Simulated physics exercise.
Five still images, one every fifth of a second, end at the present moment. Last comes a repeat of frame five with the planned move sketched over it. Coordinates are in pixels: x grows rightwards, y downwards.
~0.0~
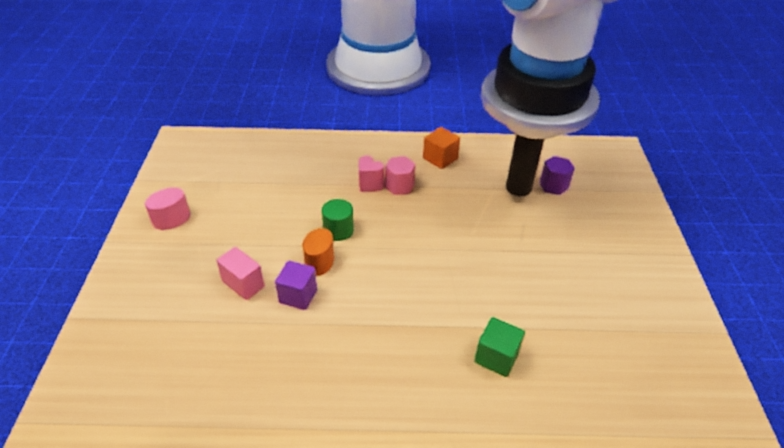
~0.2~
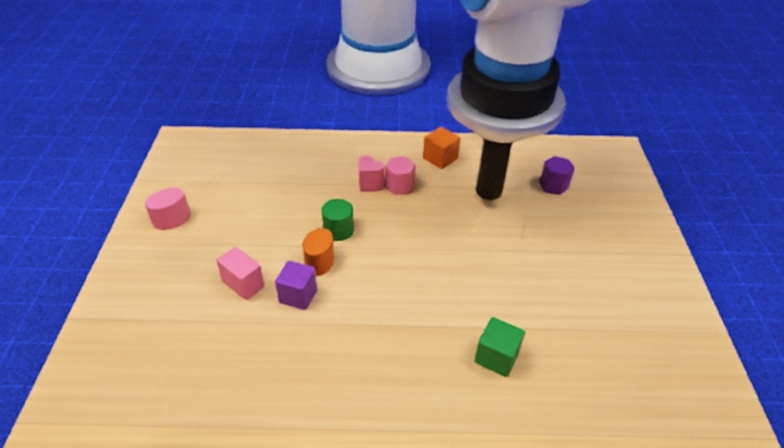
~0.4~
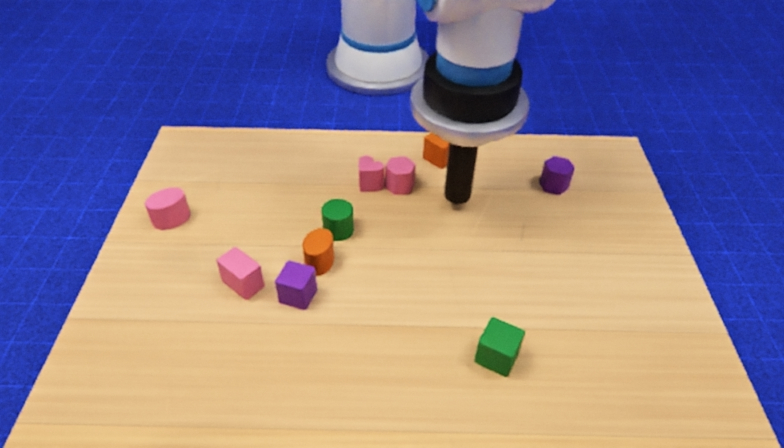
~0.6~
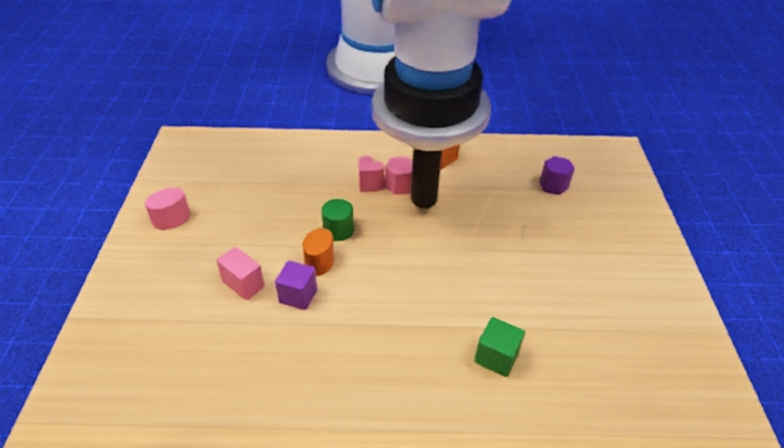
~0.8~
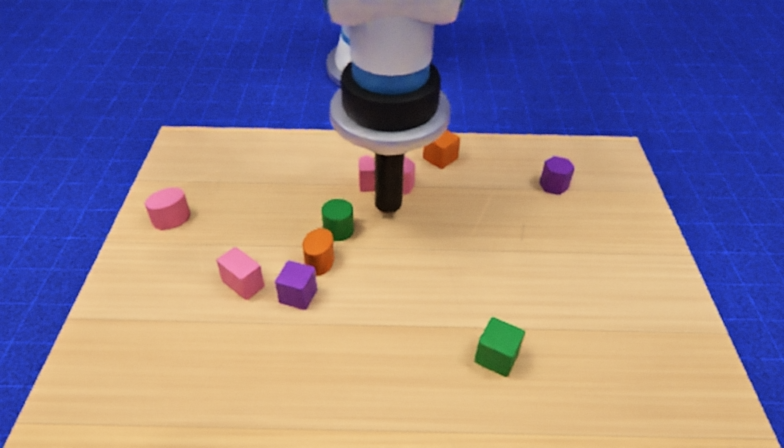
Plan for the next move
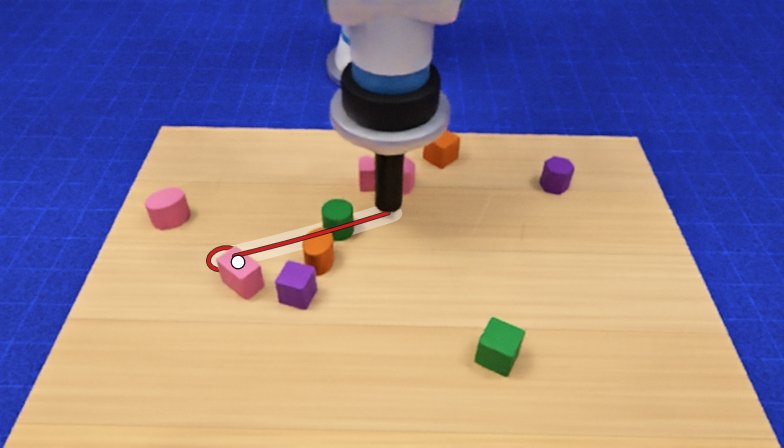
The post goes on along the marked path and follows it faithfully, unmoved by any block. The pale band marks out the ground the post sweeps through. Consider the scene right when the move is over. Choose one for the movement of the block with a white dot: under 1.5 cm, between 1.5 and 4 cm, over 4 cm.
By the end of the path, it will have gone between 1.5 and 4 cm.
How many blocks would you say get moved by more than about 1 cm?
The answer is two blocks, counting only moves over 1 cm.
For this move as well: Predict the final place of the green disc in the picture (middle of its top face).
Expect it around (202, 260).
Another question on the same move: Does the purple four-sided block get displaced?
I believe not.
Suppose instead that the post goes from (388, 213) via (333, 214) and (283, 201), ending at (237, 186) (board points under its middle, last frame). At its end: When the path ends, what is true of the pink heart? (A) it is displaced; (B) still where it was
Choice B: Still where it was.
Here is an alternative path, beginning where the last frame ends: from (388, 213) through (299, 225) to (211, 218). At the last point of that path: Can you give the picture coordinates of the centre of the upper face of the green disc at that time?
At (299, 224).
Drawn move, straight from (388, 213) to (224, 259); the dot is on the pink oblong block.
On the path given first. One third of the way, post (335, 220); green disc (307, 219).
Two thirds of the way, post (279, 235); green disc (253, 240).
At the end, post (221, 249); pink oblong block (223, 276), turned 75° anticlockwise; purple four-sided block still; orange oval still; green disc (202, 260).
